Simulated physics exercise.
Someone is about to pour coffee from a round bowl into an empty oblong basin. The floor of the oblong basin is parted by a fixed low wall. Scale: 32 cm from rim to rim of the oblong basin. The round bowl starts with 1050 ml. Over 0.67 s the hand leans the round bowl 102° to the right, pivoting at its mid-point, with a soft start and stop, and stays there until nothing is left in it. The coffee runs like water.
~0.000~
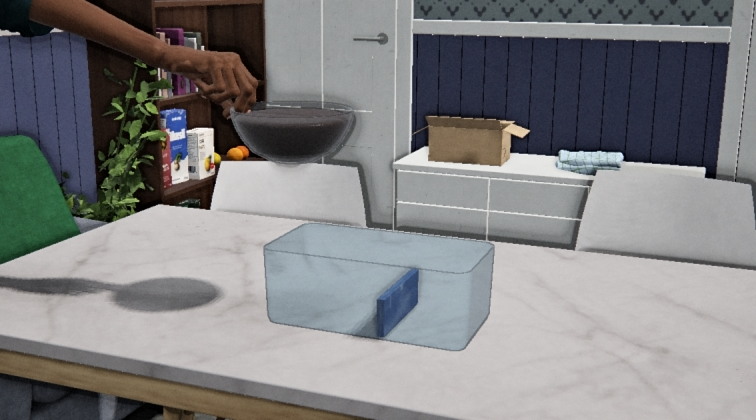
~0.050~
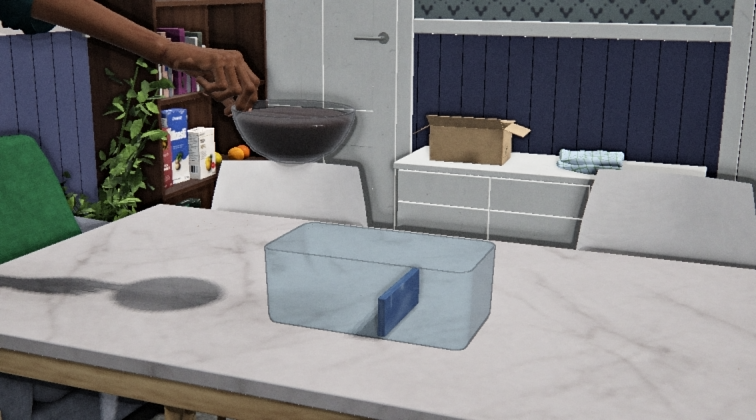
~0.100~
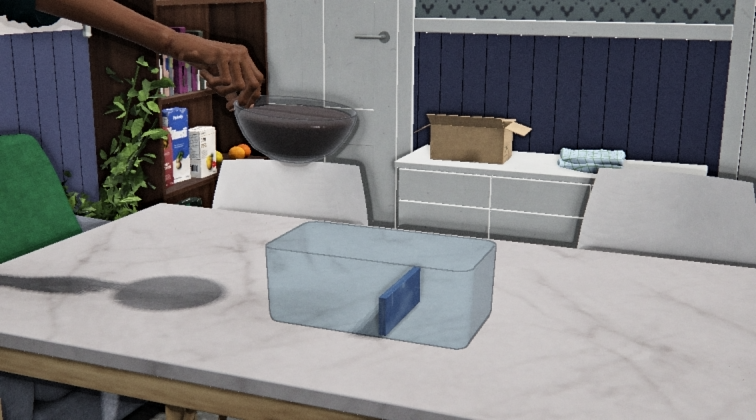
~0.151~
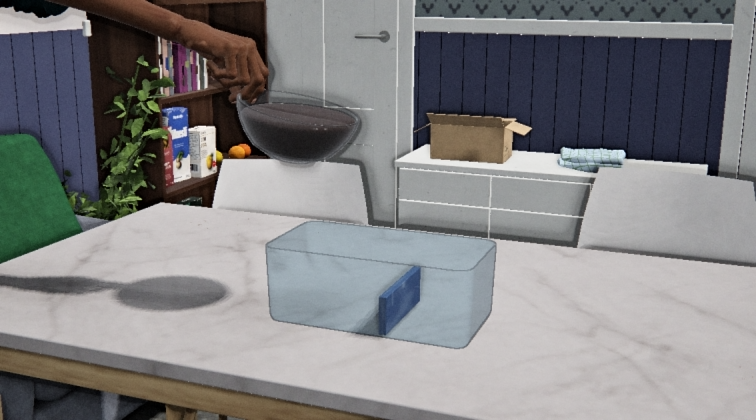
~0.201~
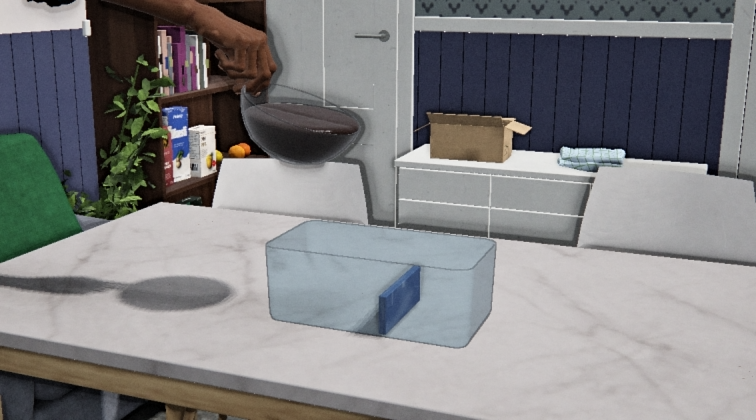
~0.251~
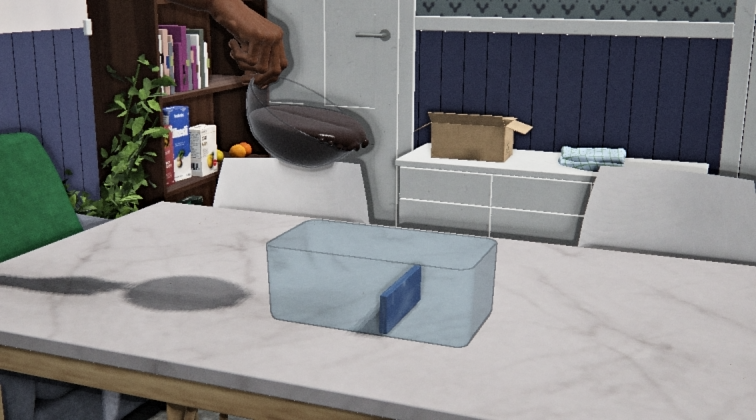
A hand tilting a round bowl of dark coffee steadily to the right above a table with a clear oblong basin.
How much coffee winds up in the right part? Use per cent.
The far part has some 23 per cent.
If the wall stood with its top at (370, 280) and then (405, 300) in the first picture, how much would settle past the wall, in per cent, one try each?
First 60, then 30 per cent.
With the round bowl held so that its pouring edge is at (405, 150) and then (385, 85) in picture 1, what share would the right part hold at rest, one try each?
In turn about 70 and 65 per cent.
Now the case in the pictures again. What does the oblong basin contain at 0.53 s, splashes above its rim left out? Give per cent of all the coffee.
Some 48 per cent.
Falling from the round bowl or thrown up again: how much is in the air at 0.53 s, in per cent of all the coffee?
Near 42 in a hundred.
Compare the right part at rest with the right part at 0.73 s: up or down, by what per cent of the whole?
The share moves up, by some 2 per cent.
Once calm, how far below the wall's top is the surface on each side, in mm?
Some 32 mm on the left and 46 mm on the right.
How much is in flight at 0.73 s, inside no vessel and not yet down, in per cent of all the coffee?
Near 10 in a hundred.
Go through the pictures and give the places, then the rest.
In the first frame, it leans 0°; its right rim is at (349, 114); the coffee meets the walls at (244, 113) and (348, 120); the oblong basin's rim runs from (285, 236) to (483, 259); the wall's top is at (399, 284).
In the second frame, it leans 1°; its right rim is at (350, 115); the coffee meets the walls at (245, 111) and (349, 120).
In the third frame, it leans 6°; its right rim is at (352, 118); the coffee meets the walls at (247, 108) and (351, 122).
In the fourth frame, it leans 12°; its right rim is at (354, 125); the coffee meets the walls at (250, 106) and (353, 125).
In the fifth frame, it leans 21°; its right rim is at (354, 135); the coffee meets the walls at (253, 106) and (356, 130); 1 per cent is over the edge.
In the sixth frame, it leans 31°; its right rim is at (354, 146); the coffee meets the walls at (259, 109) and (348, 135); 8 per cent is over the edge.
After 0.53 s the tilt is 91° and 10 per cent is still to pour, 29 is left of the wall and 20 right of it.
After 0.73 s the tilt is 102° and 0 per cent is still to pour, 68 is left of the wall and 20 right of it.
After 0.94 s the tilt is 102° and 0 per cent is still to pour, 69 is left of the wall and 23 right of it.
After 1.17 s the tilt is 102° and 0 per cent is still to pour, 70 is left of the wall and 23 right of it.
In the end 70 per cent lies left of the wall, 23 right of it and 8 outside.
